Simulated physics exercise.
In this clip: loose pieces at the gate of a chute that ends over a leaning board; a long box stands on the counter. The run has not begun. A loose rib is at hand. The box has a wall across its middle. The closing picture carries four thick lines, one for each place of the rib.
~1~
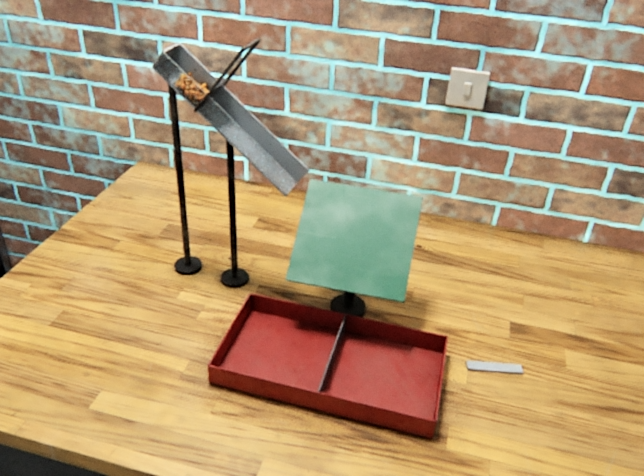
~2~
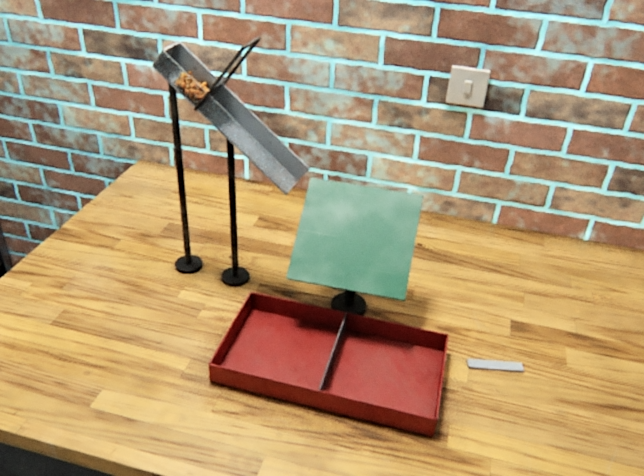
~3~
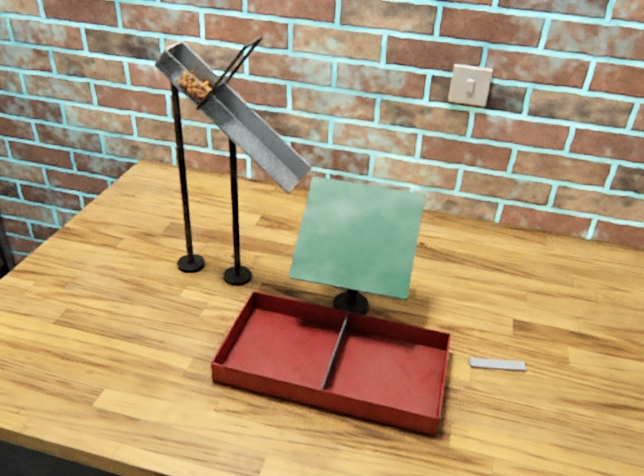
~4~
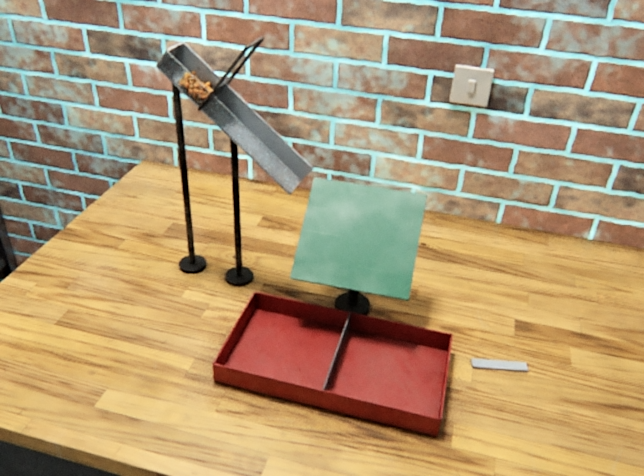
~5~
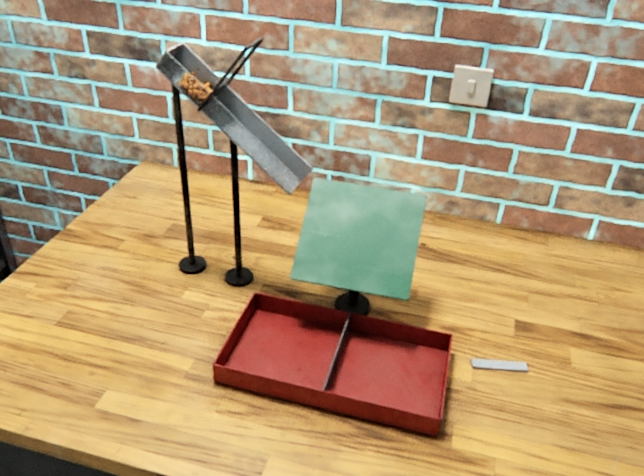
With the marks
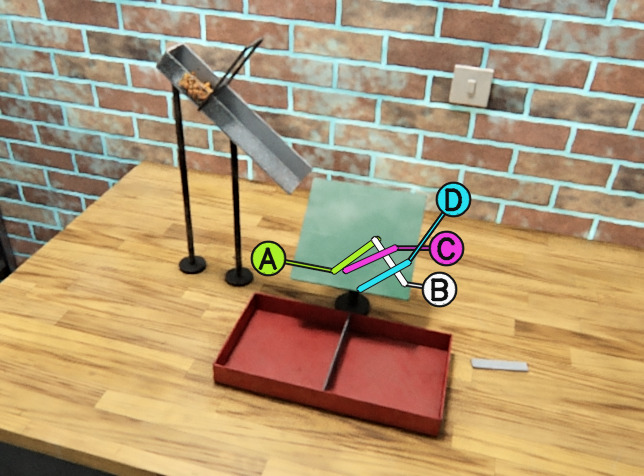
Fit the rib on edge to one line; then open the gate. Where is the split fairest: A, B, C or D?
Use line D.
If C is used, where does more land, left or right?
The left half.
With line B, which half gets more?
More lands on the right.
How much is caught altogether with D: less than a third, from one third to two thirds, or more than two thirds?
It is more than two thirds.
On the marked copy, line A from (377, 239) to (334, 271); line B from (374, 239) to (404, 283); line C from (395, 248) to (345, 270); line D from (408, 262) to (360, 289).
If A is chosen, of what is caught, nearly all in the left half, a small part in the right.
If B is chosen, of what is caught, a small part in the left half, most in the right.
If C is chosen, of what is caught, most in the left half, a small part in the right.
If D is chosen, of what is caught, about two thirds in the left half, about a third in the right.
